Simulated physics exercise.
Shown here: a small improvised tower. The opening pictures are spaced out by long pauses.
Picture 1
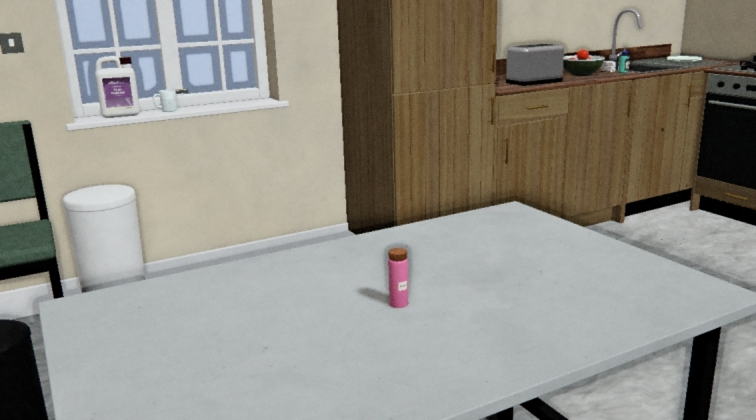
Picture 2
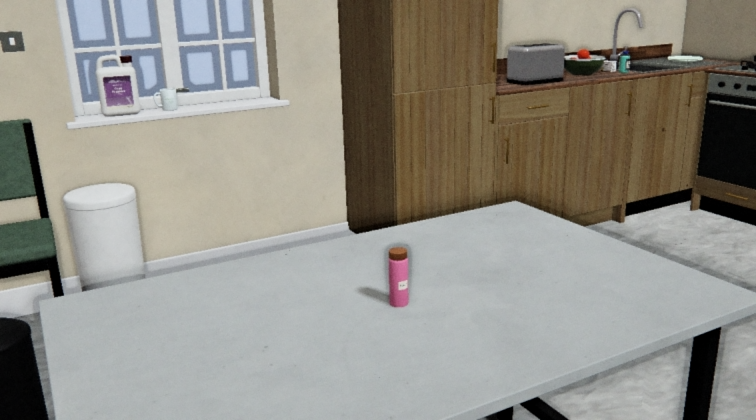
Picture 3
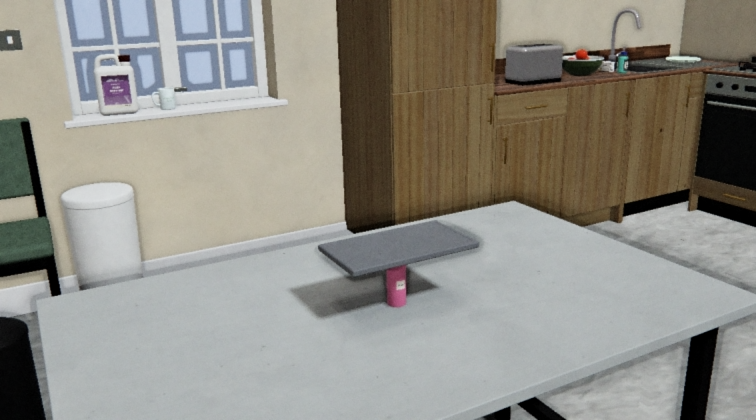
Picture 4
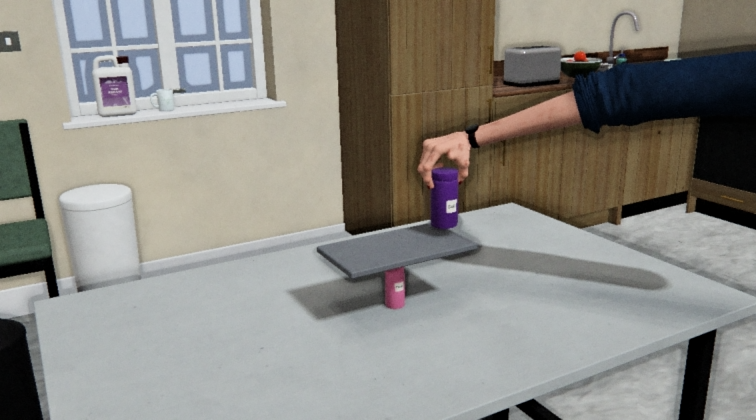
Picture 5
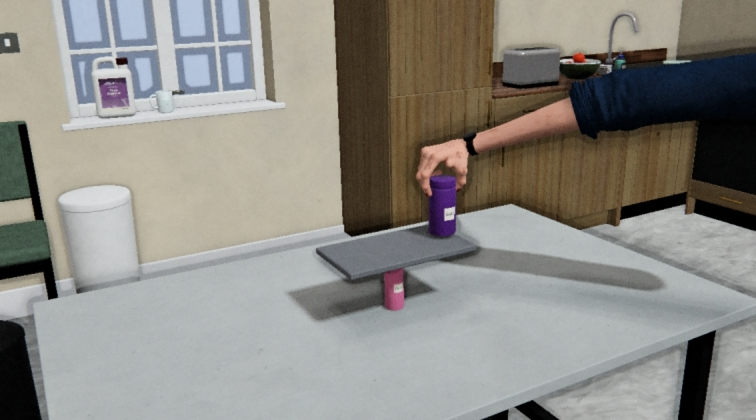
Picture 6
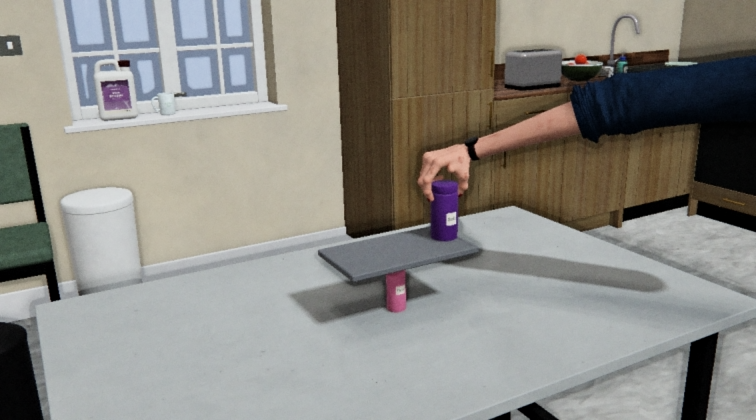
We see a pink shaker standing alone on a grey table, then with a flat grey board resting on top of it. A hand reaching in from the right lowers a purple jar onto the board's right side and keeps hold of it.
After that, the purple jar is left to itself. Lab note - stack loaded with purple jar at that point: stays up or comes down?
Observed: Comes down.
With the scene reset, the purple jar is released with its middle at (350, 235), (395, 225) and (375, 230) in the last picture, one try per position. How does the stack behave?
In the first case it loses its balance; in the second case it stays up; in the third case it loses its balance.
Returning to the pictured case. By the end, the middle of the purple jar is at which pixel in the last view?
End position in the final view: Approximately (480, 272).
Then, 0.30 s later than the last frame, purple jar now fallen; grey lid tilted by 53°.
Then, 0.60 s later than the last frame, grey lid now fallen; pink shaker tilted by 58°.
Then, 0.80 s later than the last frame, pink shaker now fallen.
When it is over, fallen, purple jar, pink shaker and grey lid. End places, in pixels of the last picture, purple jar near (480, 272). The stack comes apart.
